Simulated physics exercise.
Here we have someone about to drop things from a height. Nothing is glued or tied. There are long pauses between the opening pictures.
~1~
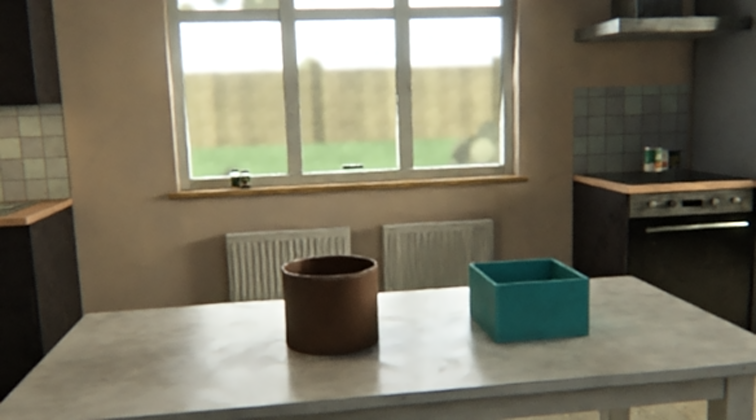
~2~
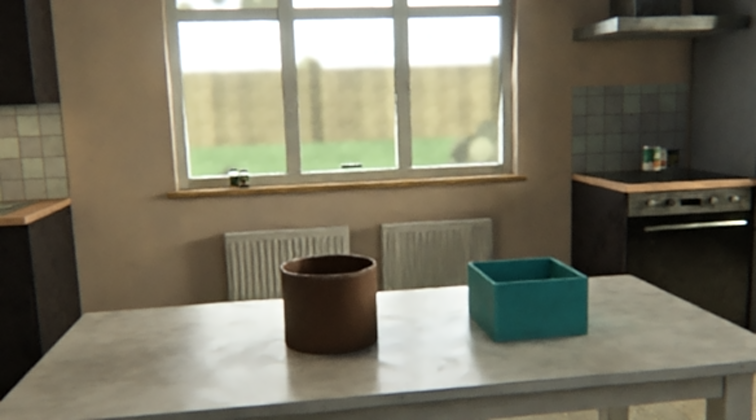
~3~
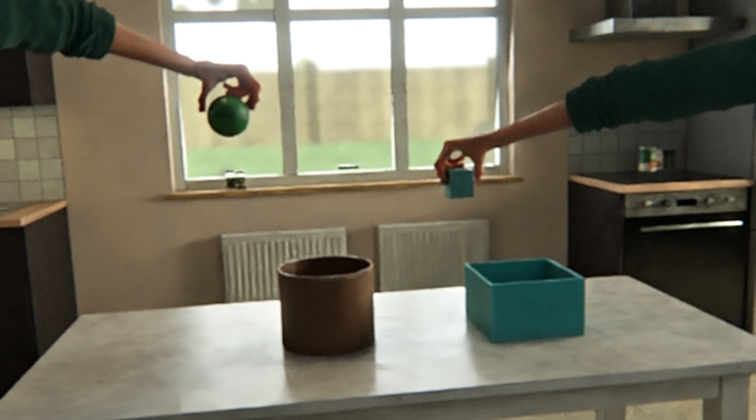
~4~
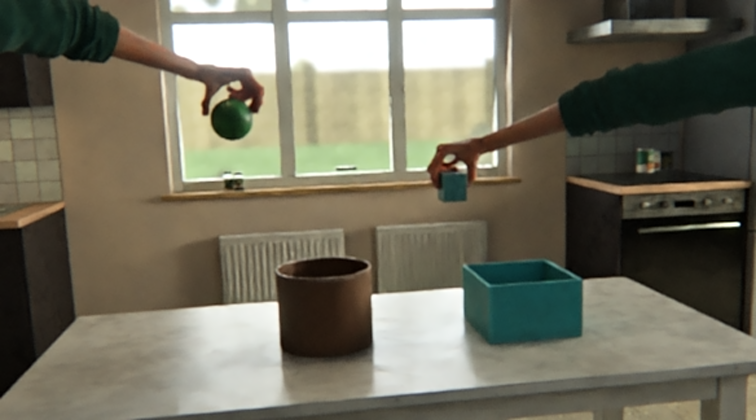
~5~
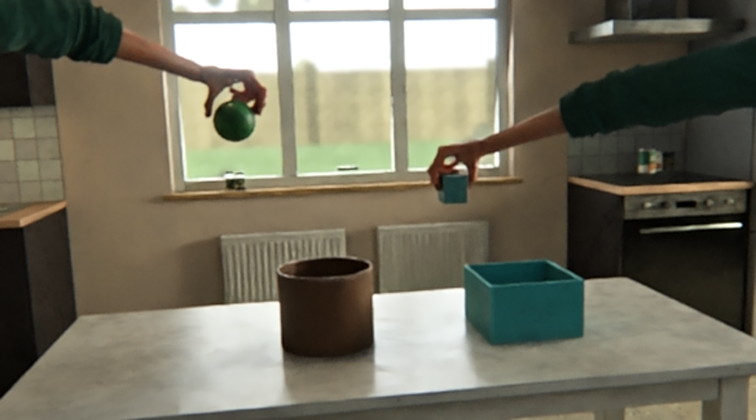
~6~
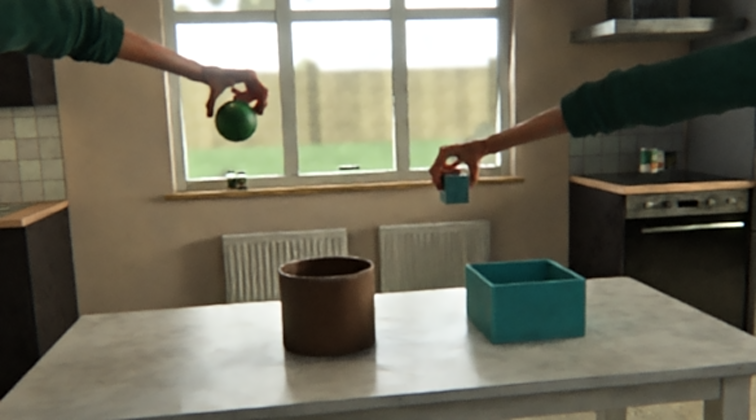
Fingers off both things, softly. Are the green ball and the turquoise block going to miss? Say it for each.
As it turns out, the green ball ends up outside, the turquoise block ends up outside.
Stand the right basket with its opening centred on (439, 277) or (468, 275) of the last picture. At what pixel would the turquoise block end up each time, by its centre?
It ends around (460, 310) and (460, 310).
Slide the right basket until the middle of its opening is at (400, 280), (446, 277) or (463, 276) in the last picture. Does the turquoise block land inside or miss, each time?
In turn it ends up outside; drops into the container; is caught.
Then, 0.16 s later than the last frame, green ball shifted about its own width near (238, 154); turquoise block shifted about its own width near (455, 219).
Then, 0.26 s later than the last frame, green ball dropping near (243, 228); turquoise block dropping near (456, 288).
When it is over, the green ball misses, near (249, 327); the turquoise block misses, near (457, 318).
